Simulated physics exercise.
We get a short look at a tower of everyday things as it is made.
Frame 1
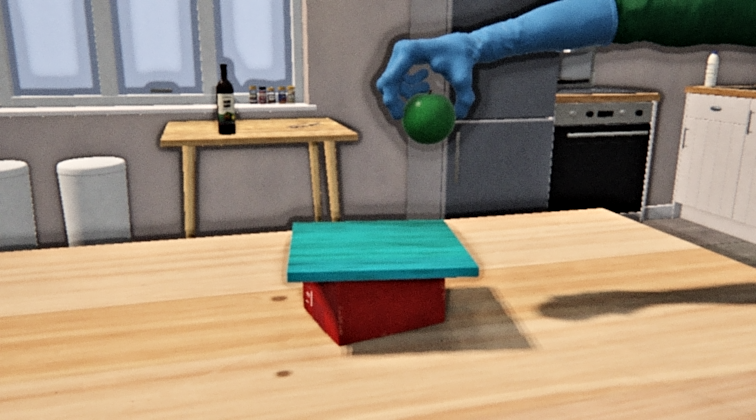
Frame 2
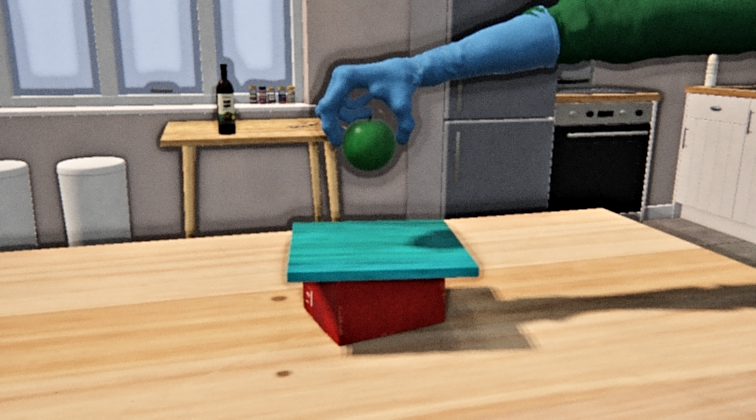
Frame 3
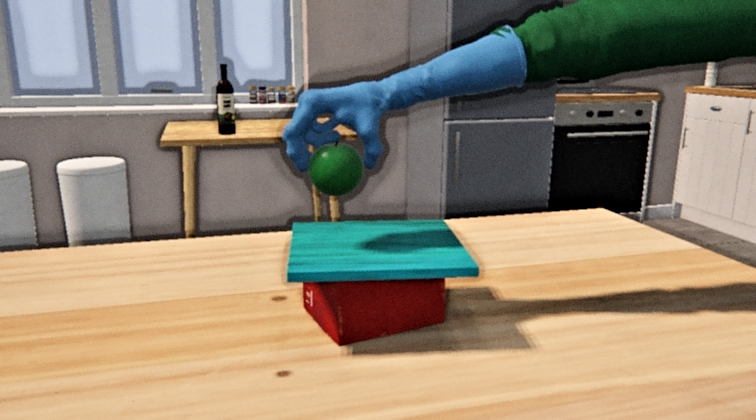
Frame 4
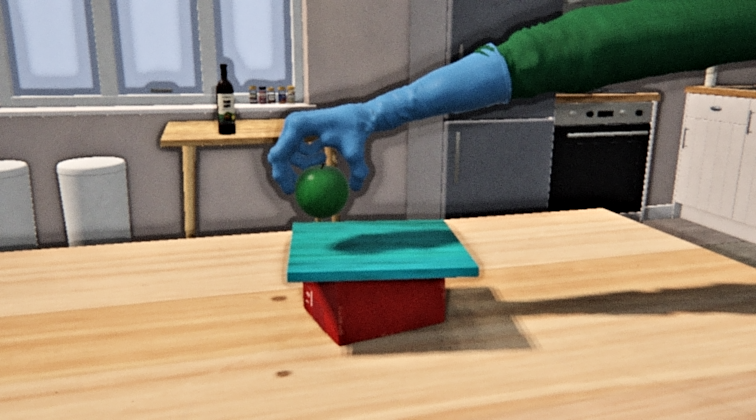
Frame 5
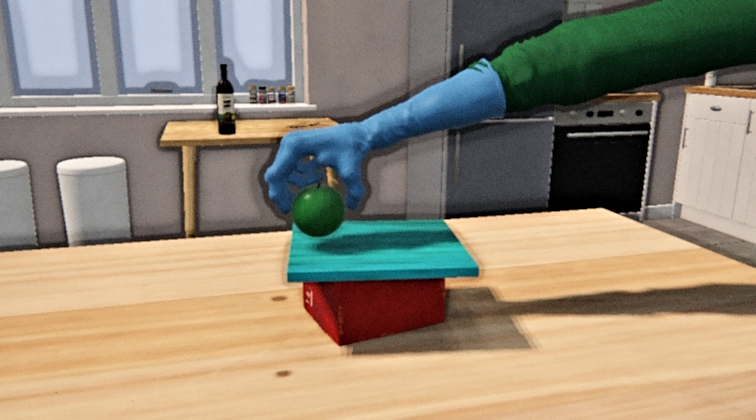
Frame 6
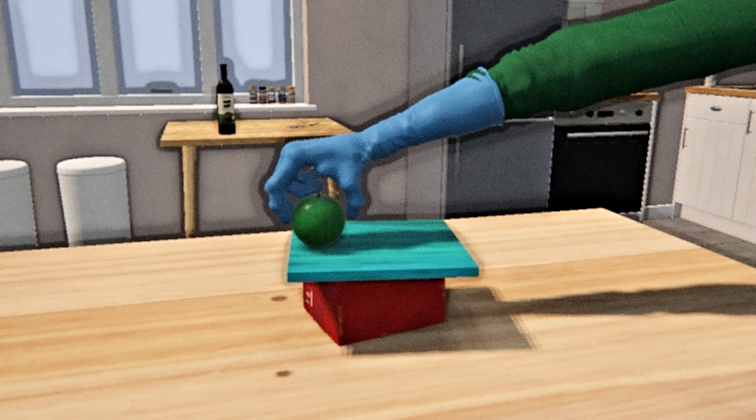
The clip opens on a teal board lying across a red box on a wooden table, while a blue-gloved hand holds a green apple above it. The hand carries the apple left, then lowers it onto the left part of the board, still gripping it as the box and board stay still.
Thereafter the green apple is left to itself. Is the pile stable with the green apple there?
It stays intact.
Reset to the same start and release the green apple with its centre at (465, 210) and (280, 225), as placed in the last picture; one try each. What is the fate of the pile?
It caves in in the first case and caves in in the second case.
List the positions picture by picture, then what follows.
In the first picture, still above its spot; green apple (428, 118); red box (372, 284).
In the second picture, still above its spot; green apple (369, 144); red box (372, 284).
In the third picture, still above its spot; green apple (336, 169); red box (372, 284).
In the fourth picture, still above its spot; green apple (322, 191); red box (372, 284).
In the fifth picture, still above its spot; green apple (318, 210); red box (372, 284).
In the sixth picture, set down, still held; green apple (318, 220); red box (372, 284).
Then, 0.20 s past the last view, nothing moves.
Then, 0.40 s past the last view, green apple resting near (318, 221).
Finally, all 3 still in place. Final places as the last picture's camera would see them, green apple near (318, 221). The pile stays up.
